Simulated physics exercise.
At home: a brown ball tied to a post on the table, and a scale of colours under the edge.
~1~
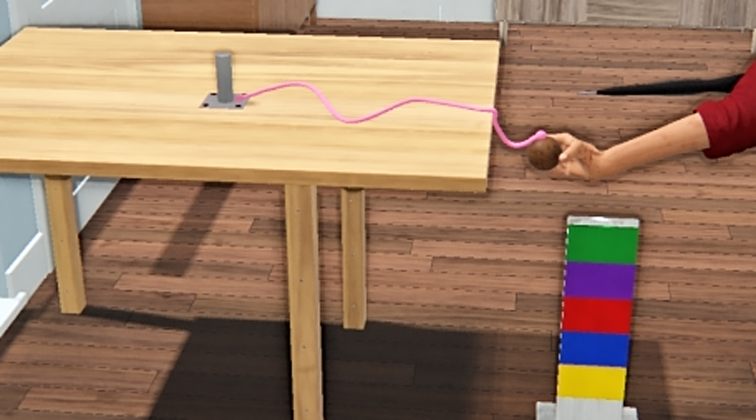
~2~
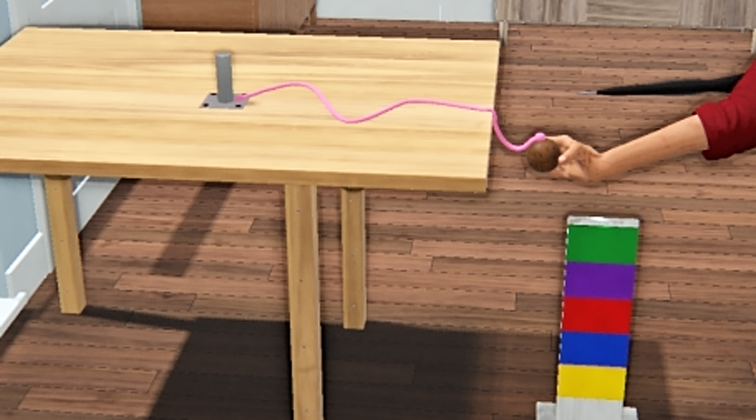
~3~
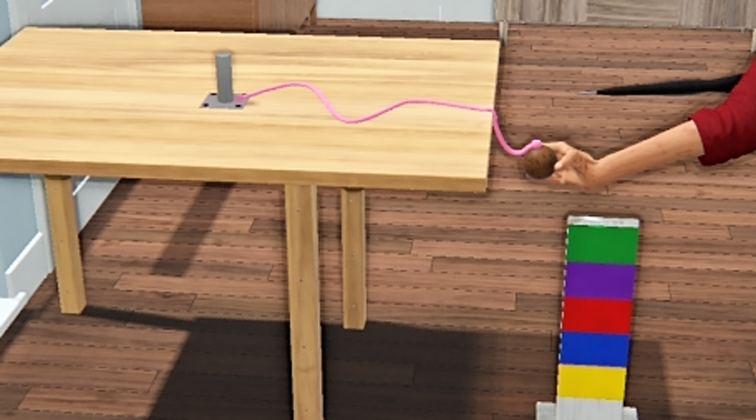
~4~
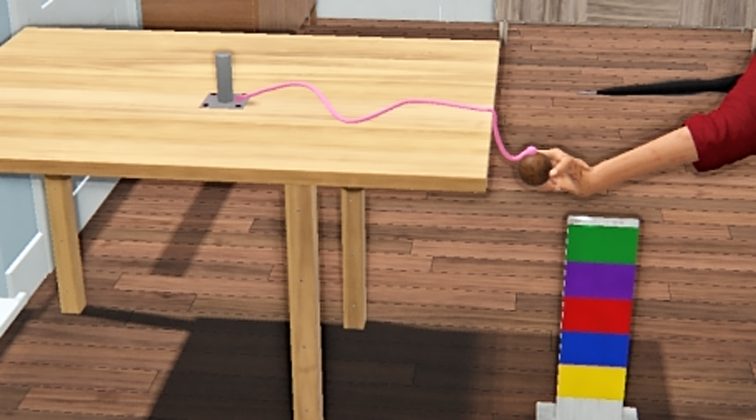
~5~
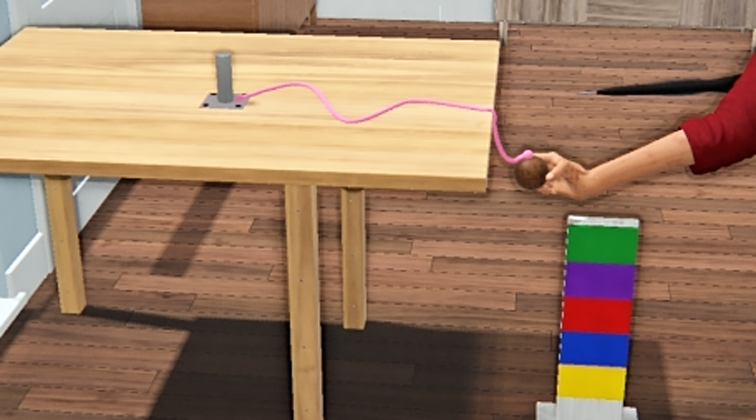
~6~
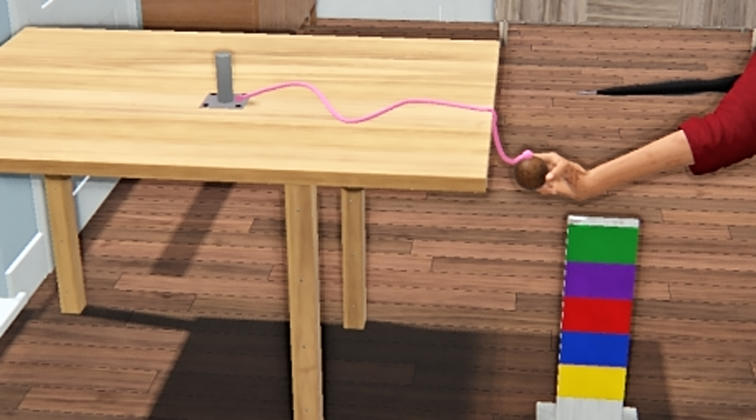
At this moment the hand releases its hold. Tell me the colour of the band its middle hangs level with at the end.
Red.
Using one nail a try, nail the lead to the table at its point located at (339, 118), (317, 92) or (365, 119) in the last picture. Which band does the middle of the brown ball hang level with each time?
Going through them one at a time, the answers are green; purple; green.
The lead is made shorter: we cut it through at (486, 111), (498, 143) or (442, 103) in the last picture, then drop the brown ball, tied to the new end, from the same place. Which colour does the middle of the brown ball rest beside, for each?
In turn it lines up with green, purple and above them all.
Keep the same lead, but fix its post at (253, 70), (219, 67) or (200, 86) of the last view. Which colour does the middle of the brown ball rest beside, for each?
One after the other, red; purple; purple.
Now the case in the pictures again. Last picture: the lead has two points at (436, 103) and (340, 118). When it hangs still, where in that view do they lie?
I'd say about (492, 169) for one and about (426, 108) for the other.
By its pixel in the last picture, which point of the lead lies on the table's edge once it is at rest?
Look around (390, 109).
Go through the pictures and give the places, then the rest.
In the first frame, brown ball (545, 153); green (602, 246); purple (599, 281); red (597, 316); blue (594, 350); yellow (592, 383).
In the second frame, brown ball (544, 156); lead through (268, 90) (321, 96) (348, 122) (406, 102) (483, 110).
In the third frame, brown ball (540, 162).
In the fourth frame, brown ball (535, 169); lead through (268, 90) (321, 96) (348, 122) (406, 102) (483, 110).
In the fifth frame, brown ball (531, 173).
In the sixth frame, brown ball (531, 173); lead through (268, 90) (321, 96) (348, 122) (406, 102) (483, 110).
A little later, ball near (500, 294); level with red.
Next, ball near (479, 299); level with red.
When it is over, ball near (488, 305); level with red. Its middle rests at the red band.
